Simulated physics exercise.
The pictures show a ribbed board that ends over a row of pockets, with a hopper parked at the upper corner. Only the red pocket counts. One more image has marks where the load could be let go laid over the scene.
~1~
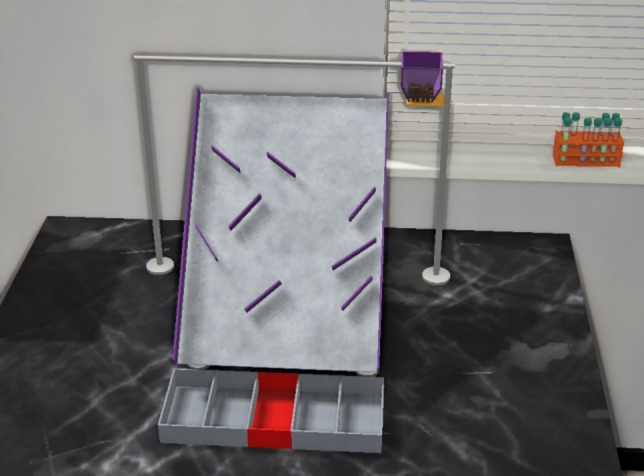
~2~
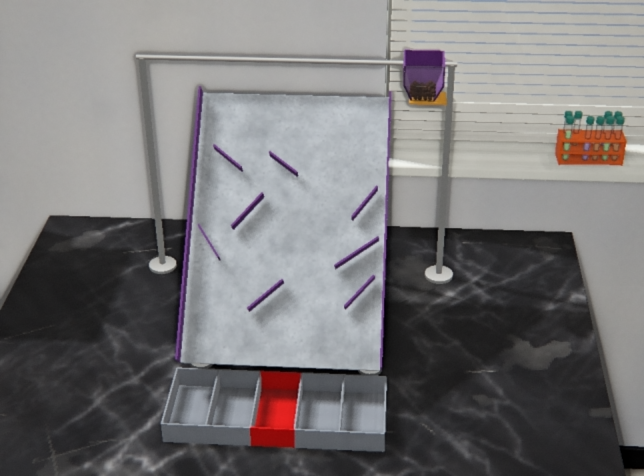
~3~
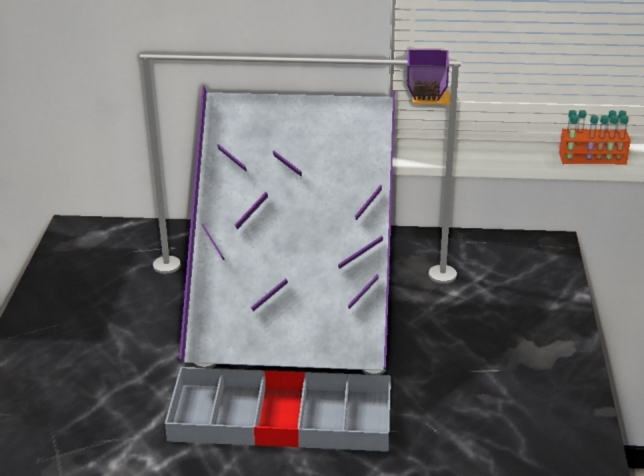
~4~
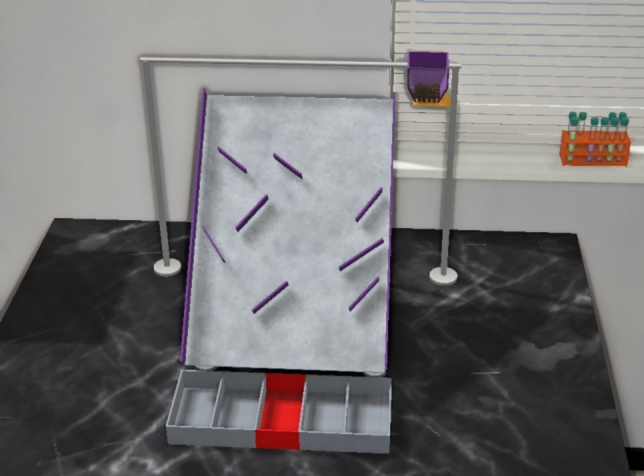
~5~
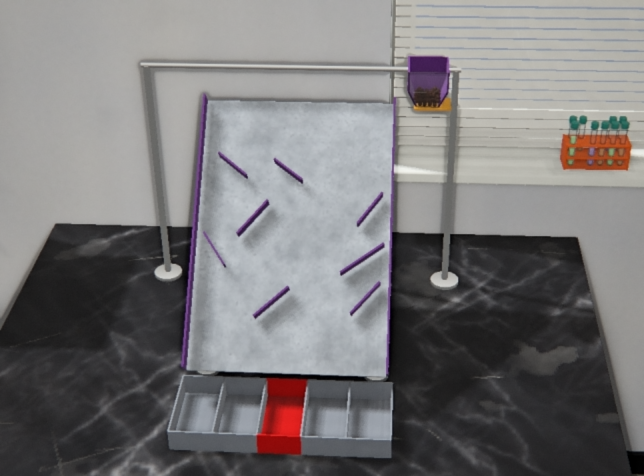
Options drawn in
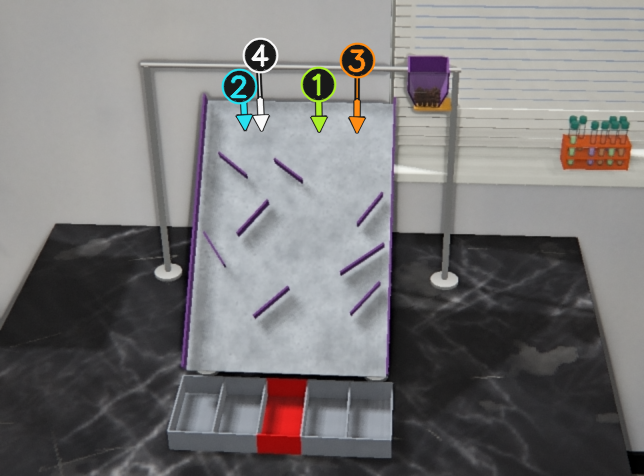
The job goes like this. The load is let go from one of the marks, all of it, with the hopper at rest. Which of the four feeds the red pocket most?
Use mark 3.
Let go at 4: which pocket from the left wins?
The second from the left.
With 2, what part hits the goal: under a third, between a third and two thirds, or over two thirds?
It is under a third.
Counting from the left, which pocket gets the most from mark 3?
It is the third one.
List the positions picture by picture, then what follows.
Hopper at (421, 90), allspice berries, door shut, in the first frame.
Ribs (213, 145) to (241, 167), (269, 151) to (297, 172), (231, 226) to (263, 192), in the second frame.
Ribs (356, 216) to (381, 185), (202, 224) to (222, 257), (338, 265) to (382, 236), in the third frame.
Ribs (252, 311) to (287, 281), (349, 308) to (379, 277), in the fourth frame.
Red pocket at (279, 443), number 3 of 5 from the left, in the fifth frame.
On the marked copy, mark 1 meets the board at (319, 126); mark 2 meets the board at (244, 124); mark 3 meets the board at (357, 126); mark 4 meets the board at (261, 125).
If 1 is chosen, about a third in the red pocket, about half in other pockets, a small part outside the box.
If 2 is chosen, a stray few in the red pocket, nearly all in other pockets, a small part outside the box.
If 3 is chosen, about half in the red pocket, about a third in other pockets, about a quarter outside the box.
If 4 is chosen, a small part in the red pocket, most in other pockets, a small part outside the box.
